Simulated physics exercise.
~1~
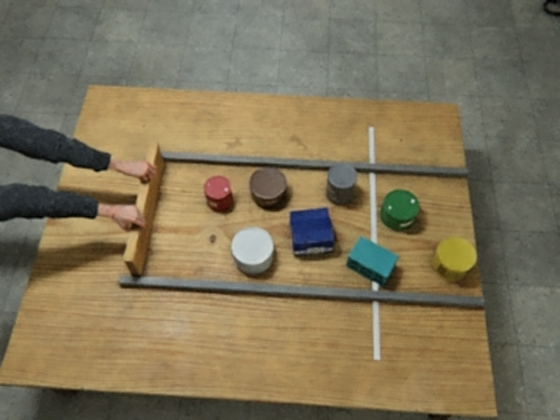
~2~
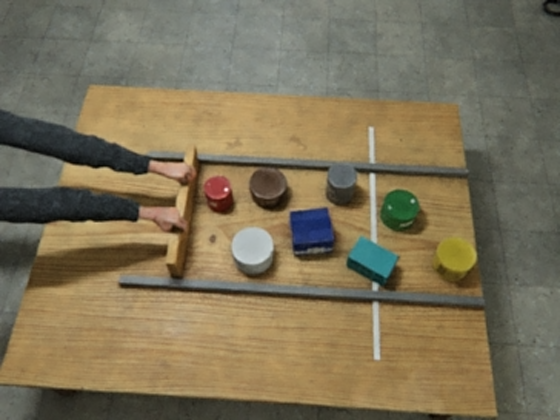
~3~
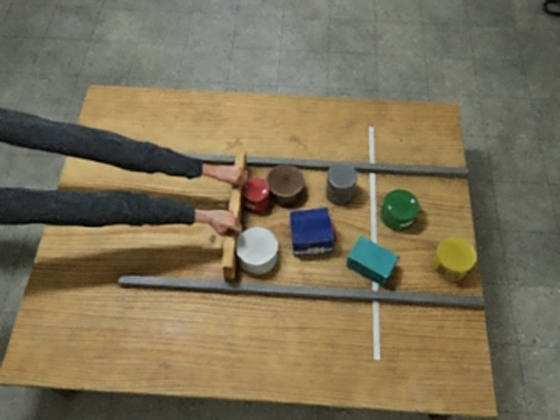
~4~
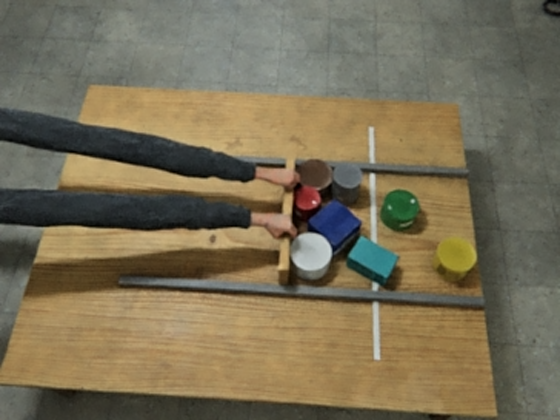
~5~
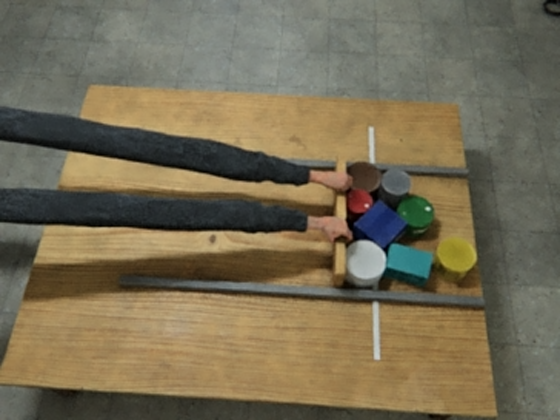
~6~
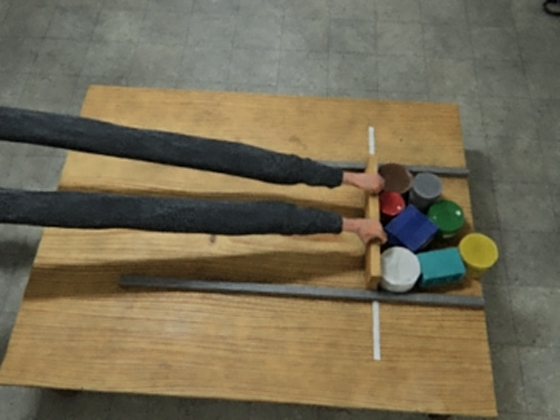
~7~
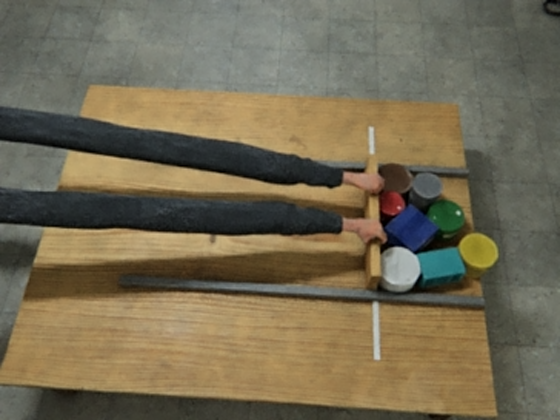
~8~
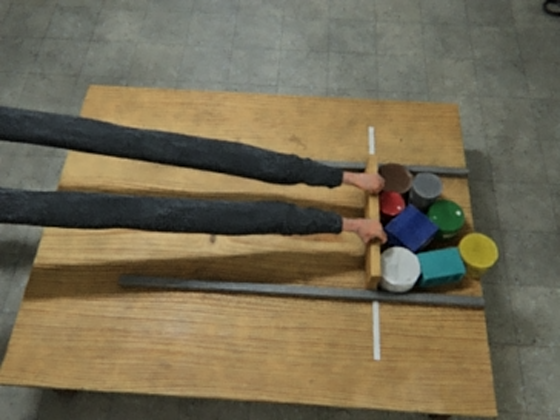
On a wooden table, two hands push containers right with a plank, stopping at white tape.
